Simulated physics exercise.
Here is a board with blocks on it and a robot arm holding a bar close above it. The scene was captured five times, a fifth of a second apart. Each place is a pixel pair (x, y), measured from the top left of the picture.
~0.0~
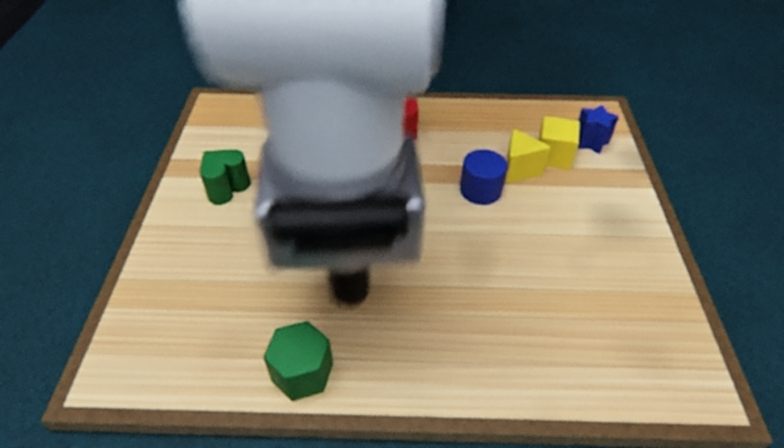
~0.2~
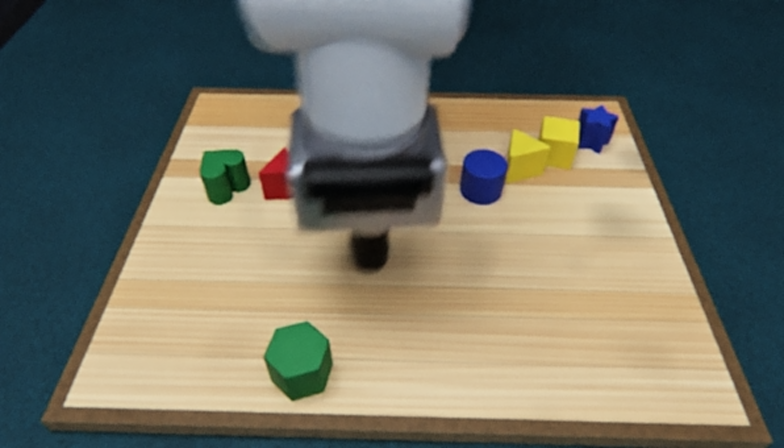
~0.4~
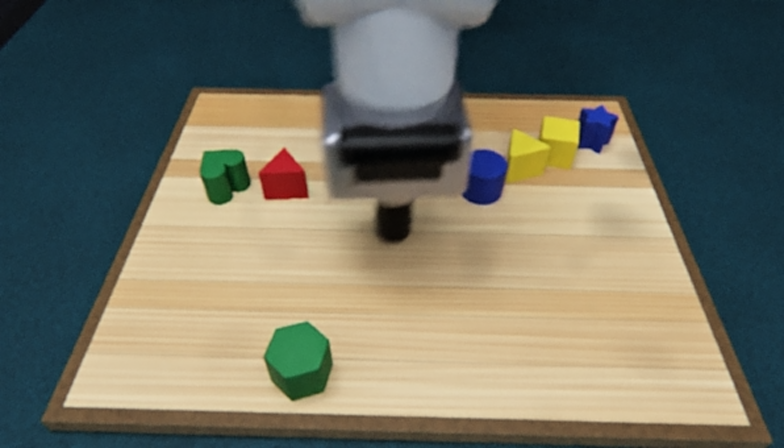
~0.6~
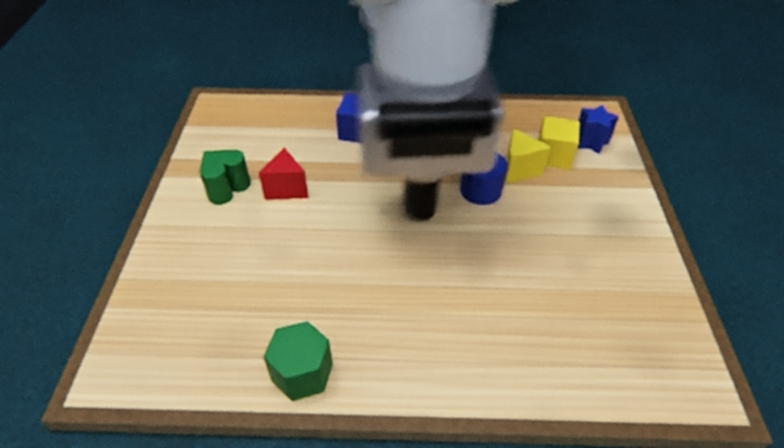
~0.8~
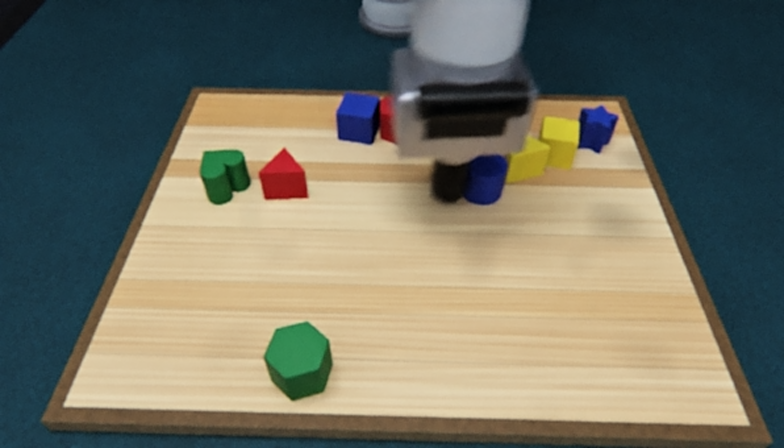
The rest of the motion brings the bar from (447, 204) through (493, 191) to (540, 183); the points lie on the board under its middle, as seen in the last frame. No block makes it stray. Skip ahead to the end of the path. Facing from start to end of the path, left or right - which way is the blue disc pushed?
It shifts to the right.
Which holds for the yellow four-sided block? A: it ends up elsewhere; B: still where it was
A (it ends up elsewhere)
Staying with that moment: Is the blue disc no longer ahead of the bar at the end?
It seems not.
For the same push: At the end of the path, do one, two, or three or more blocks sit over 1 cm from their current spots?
The number of blocks that move over 1 cm is three or more.
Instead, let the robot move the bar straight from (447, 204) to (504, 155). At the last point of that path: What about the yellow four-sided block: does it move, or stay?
By the last moment of the path, the yellow four-sided block has shifted.
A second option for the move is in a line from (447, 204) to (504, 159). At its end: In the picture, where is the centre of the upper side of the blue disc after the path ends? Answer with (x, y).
It comes to (533, 155).
On the path given first. One third of the way, bar at (481, 183); blue disc at (518, 158); yellow three-sided block at (539, 140), turned 40° anticlockwise; yellow four-sided block at (566, 123).
Two thirds of the way, bar at (512, 176); blue disc at (553, 159); yellow three-sided block at (562, 135), turned 105° anticlockwise; yellow four-sided block at (567, 113), turned 30° clockwise; blue star at (603, 114).
At the end, bar at (543, 171); blue disc at (587, 158); yellow three-sided block at (563, 135), turned 105° anticlockwise; yellow four-sided block at (567, 113), turned 30° clockwise; blue star at (603, 114).
